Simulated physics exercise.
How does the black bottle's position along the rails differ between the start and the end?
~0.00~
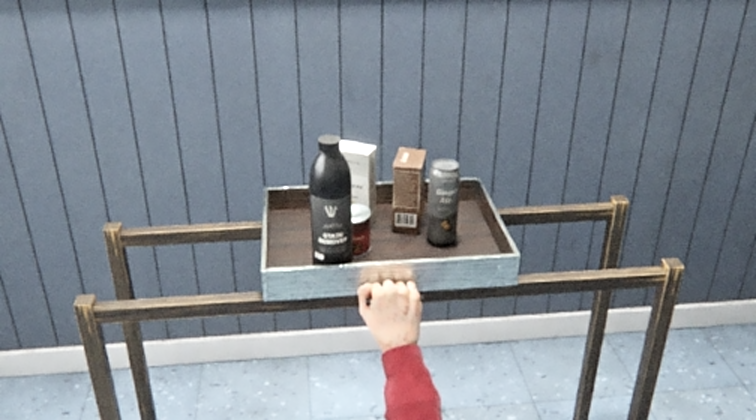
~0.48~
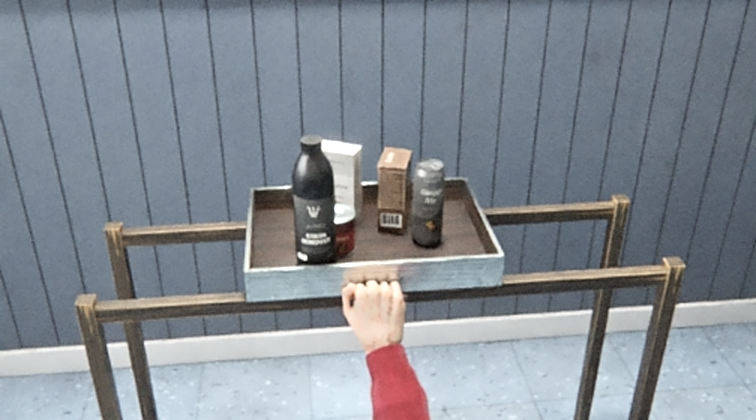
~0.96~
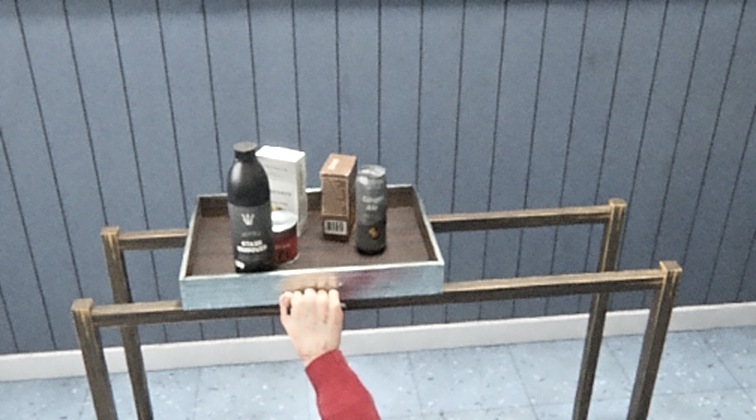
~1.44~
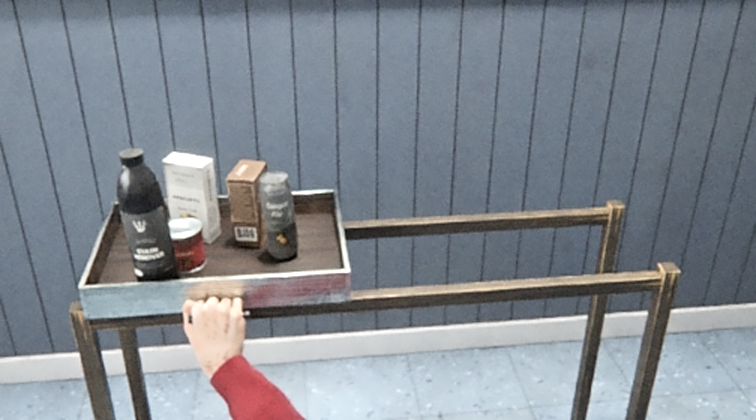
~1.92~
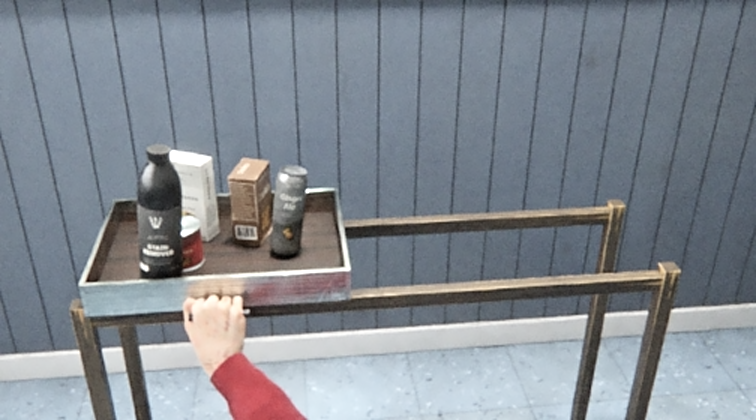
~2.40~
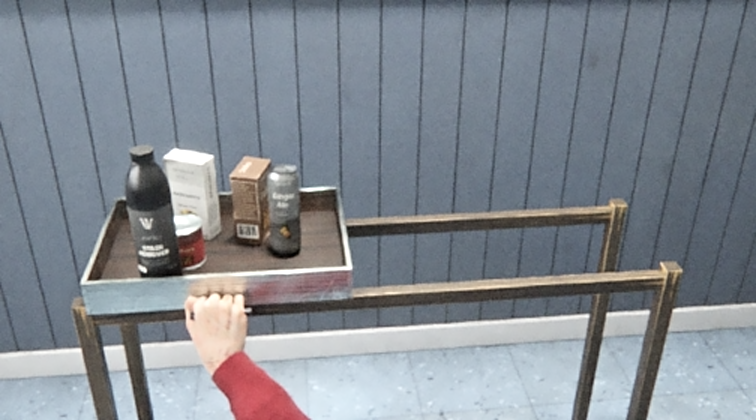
At the start the black bottle stands near the middle of the rails, a little to the left. At the end it is close to their left end, having been carried there on the tray.
A hand slides a tray left along its rails, and the items rock but stay standing.
